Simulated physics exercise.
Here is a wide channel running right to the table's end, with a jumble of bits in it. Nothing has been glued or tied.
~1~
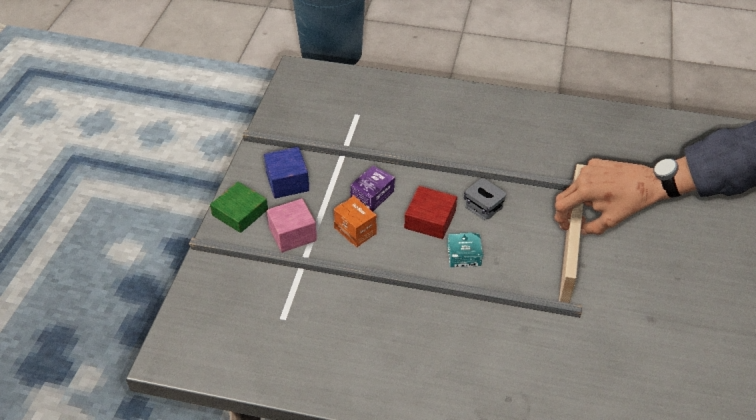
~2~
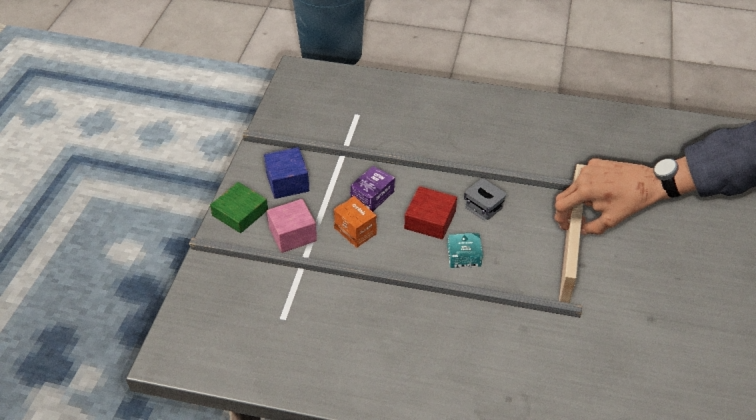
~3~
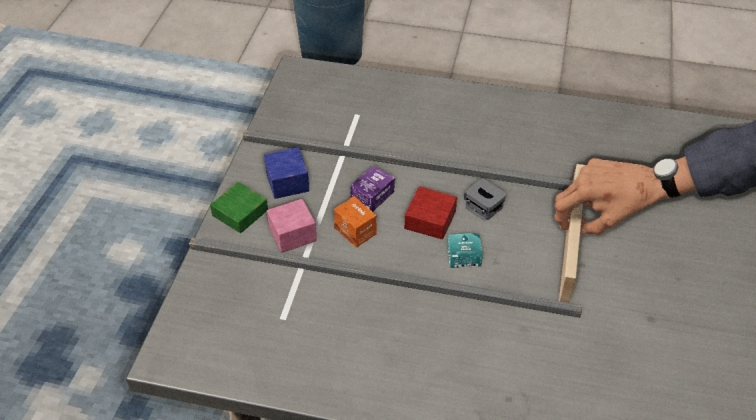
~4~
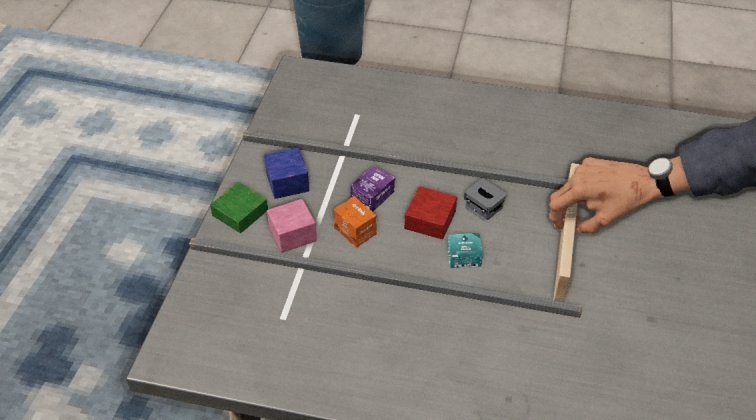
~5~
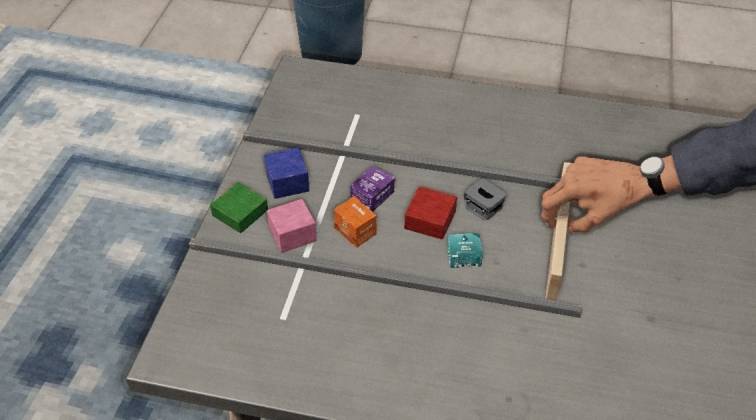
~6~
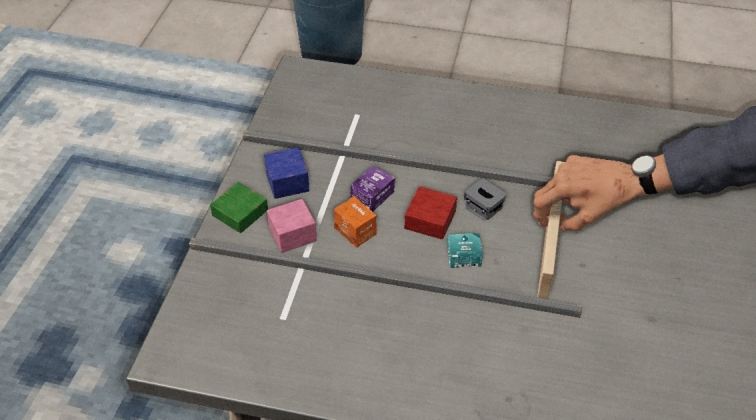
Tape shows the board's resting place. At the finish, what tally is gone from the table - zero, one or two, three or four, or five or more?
The tally gone is zero.
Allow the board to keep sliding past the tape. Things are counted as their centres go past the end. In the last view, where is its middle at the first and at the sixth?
About (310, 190) and about (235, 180).
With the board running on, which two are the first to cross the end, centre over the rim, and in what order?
In order: The blue block, the green block.
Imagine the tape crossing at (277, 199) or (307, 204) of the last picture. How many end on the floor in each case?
The first try gives 2 and the second gives 0.
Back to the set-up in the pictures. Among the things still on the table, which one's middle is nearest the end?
Result - the blue block.
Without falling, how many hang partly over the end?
It would come to 1.
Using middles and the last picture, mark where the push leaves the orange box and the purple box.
The first sits around (282, 205), while the other sits around (283, 164).
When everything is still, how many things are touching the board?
Count recorded: 3.
A little later, none off yet; green block at rest near (239, 207); blue block at rest near (287, 173); pink block at rest near (292, 226).
When it is over, the number that fall off is zero.
